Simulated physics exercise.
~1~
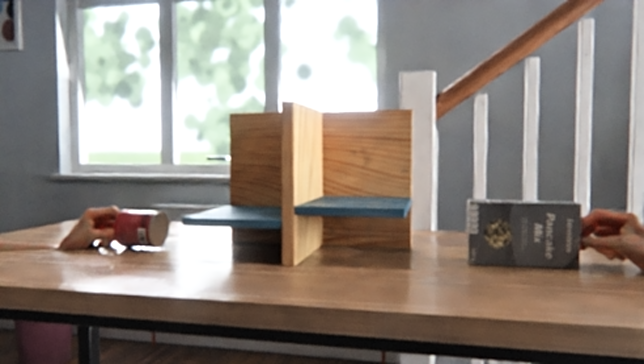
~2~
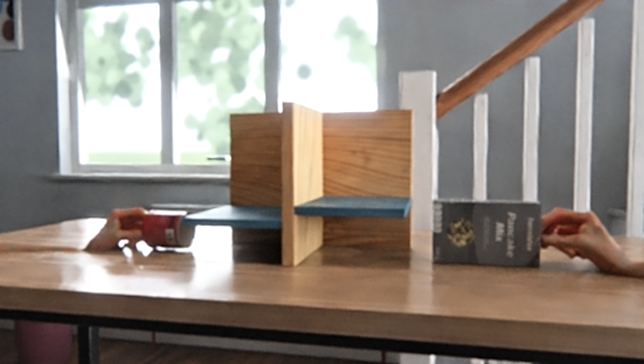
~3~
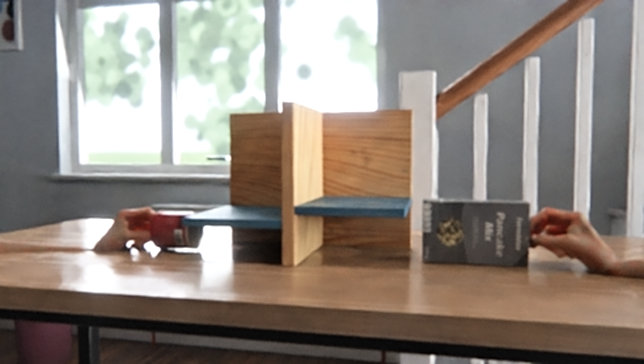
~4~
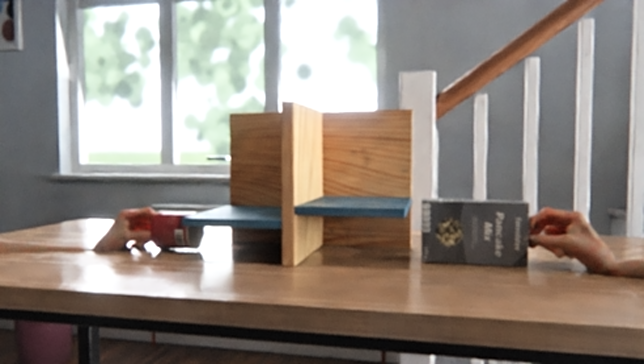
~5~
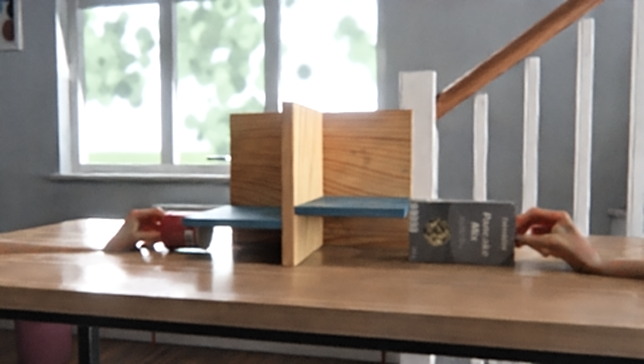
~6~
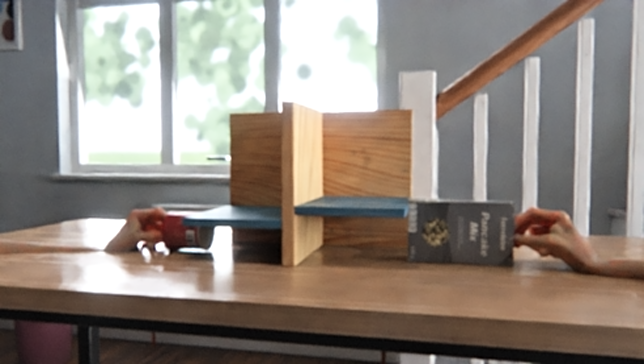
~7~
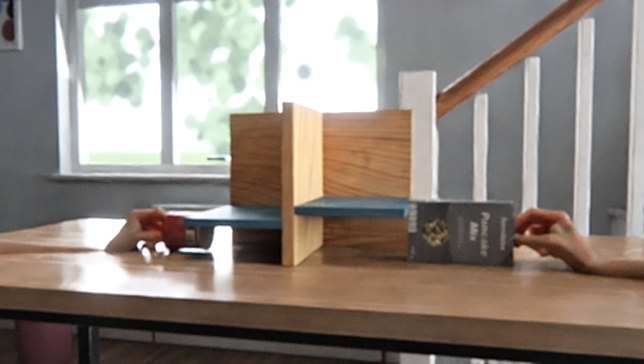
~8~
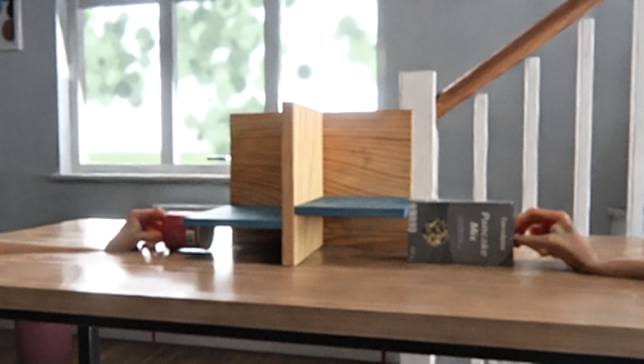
A red tin and a grey packet lying on its side were slid by hands from opposite ends of a table toward a small wooden rack, until each stopped at the edge of its low blue shelf, with the hands still holding them.
